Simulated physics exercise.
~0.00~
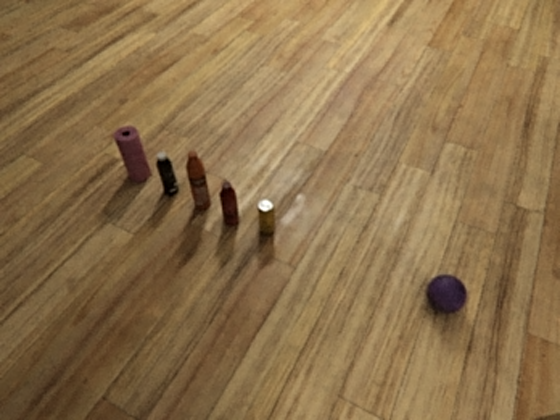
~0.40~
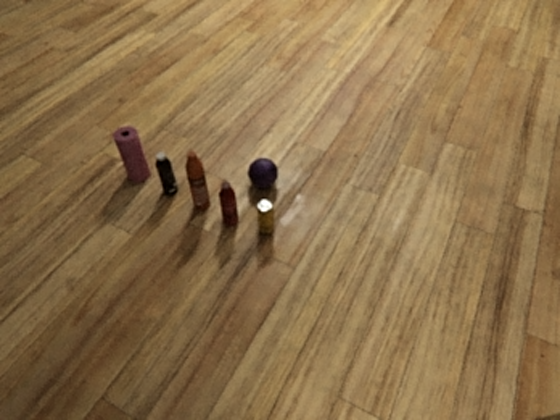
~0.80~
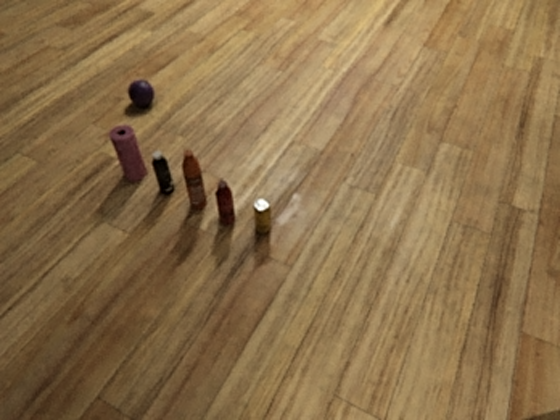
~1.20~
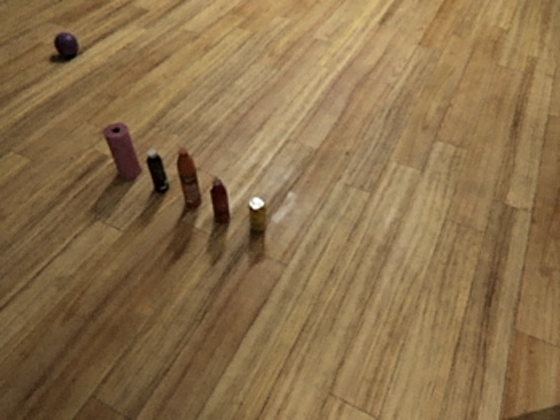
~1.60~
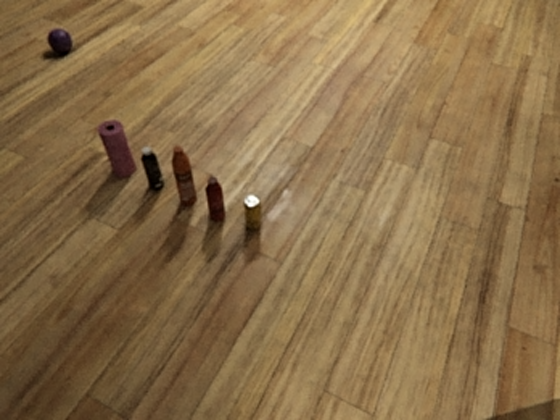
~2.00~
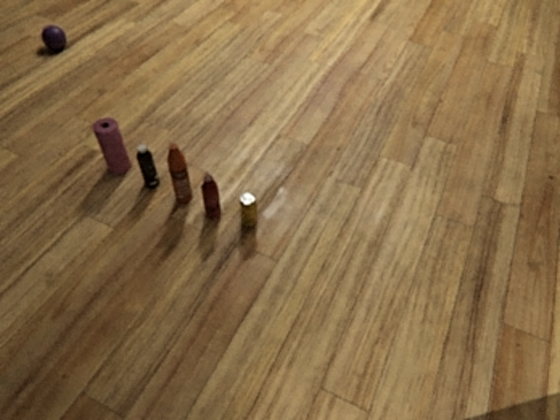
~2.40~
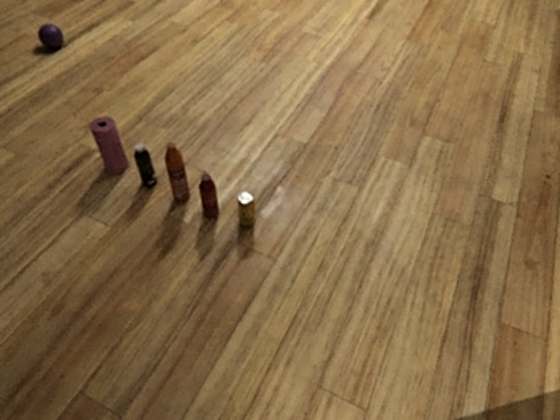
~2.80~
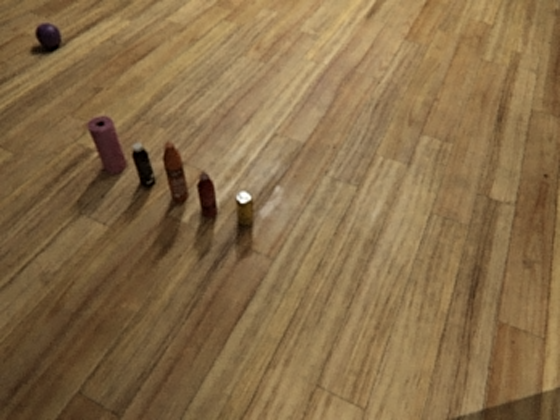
A purple ball rolls behind five standing items and stops far left, leaving all upright.
